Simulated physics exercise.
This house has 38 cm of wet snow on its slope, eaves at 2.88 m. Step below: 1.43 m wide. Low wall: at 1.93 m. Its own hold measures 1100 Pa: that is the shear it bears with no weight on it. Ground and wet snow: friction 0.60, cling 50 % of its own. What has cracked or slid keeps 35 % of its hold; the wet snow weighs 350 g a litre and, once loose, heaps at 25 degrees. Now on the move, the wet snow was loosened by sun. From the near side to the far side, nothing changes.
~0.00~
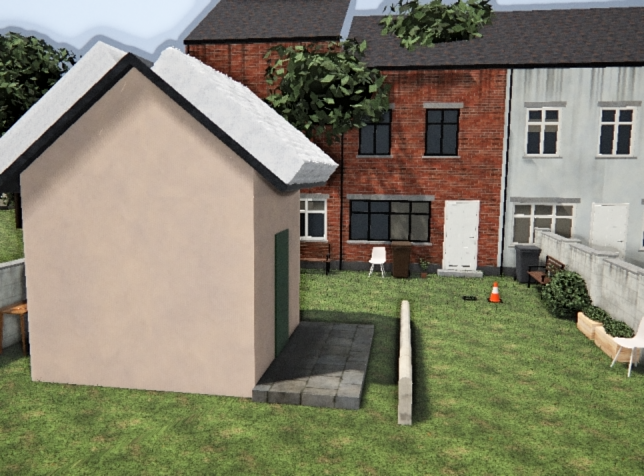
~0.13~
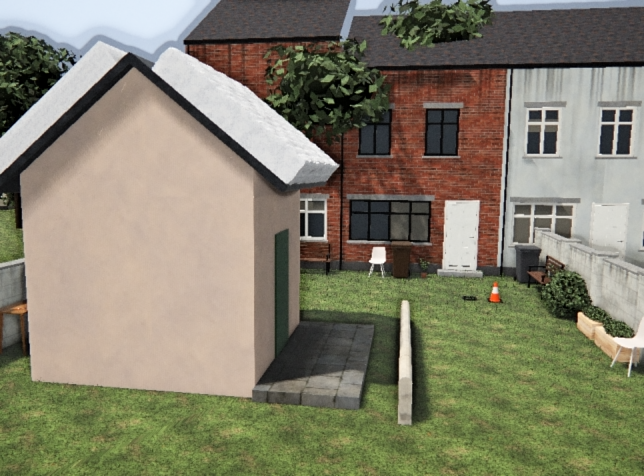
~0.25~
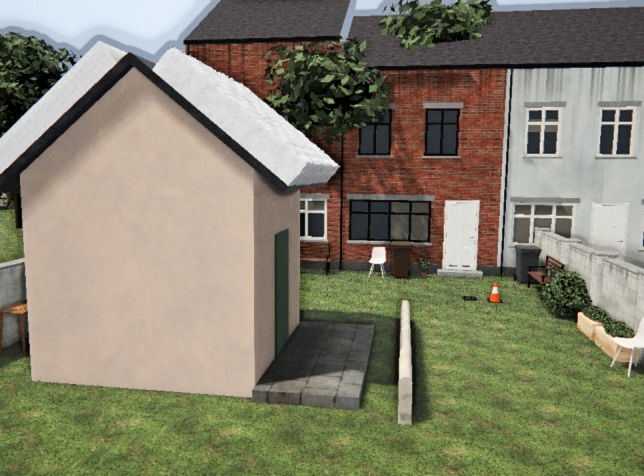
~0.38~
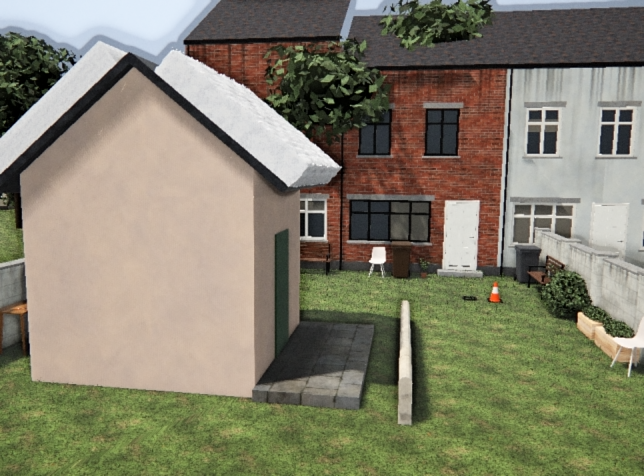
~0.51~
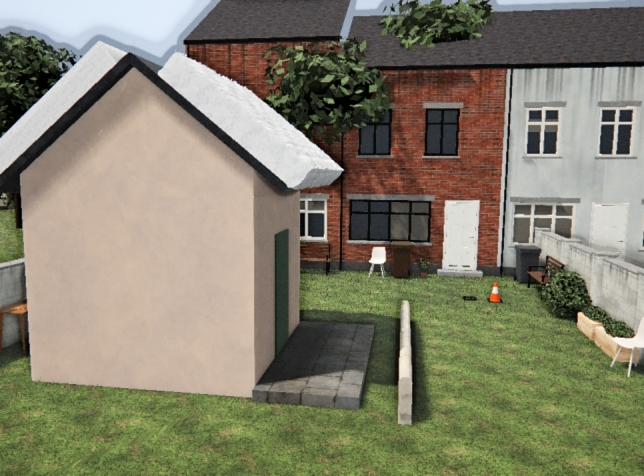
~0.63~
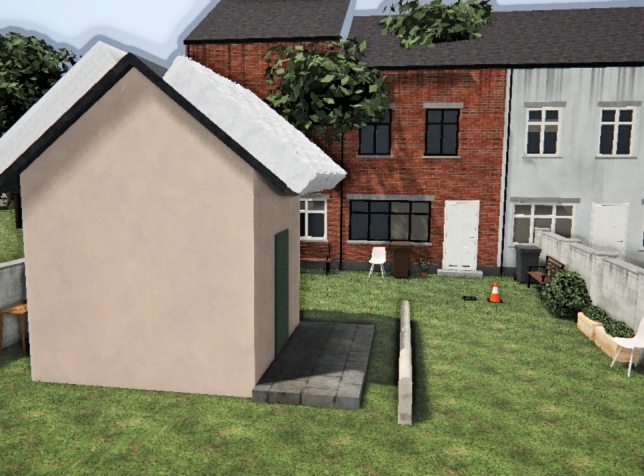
The thick white snow on the small shed's roof slides slowly down the right-hand slope in one piece, edging slightly farther past the eaves above the green door, while the lawn, low wall and brick houses behind stay still.
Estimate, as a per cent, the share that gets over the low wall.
The estimate is close to 10 %.
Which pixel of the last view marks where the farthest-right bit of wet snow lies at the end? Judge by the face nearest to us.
It lies at around (552, 424) in the last picture.
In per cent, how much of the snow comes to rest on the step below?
45 %, roughly.
After 1.07 s, 86 % is still on the roof and 0 % is past the low wall.
After 1.58 s, 58 % is still on the roof and 0 % is past the low wall.
After 2.09 s, 18 % is still on the roof and 0 % is past the low wall.
After 2.60 s, none is still on the roof and 10 % is past the low wall.
After 3.50 s, at the end, none is still on the roof and 10 % is past the low wall.
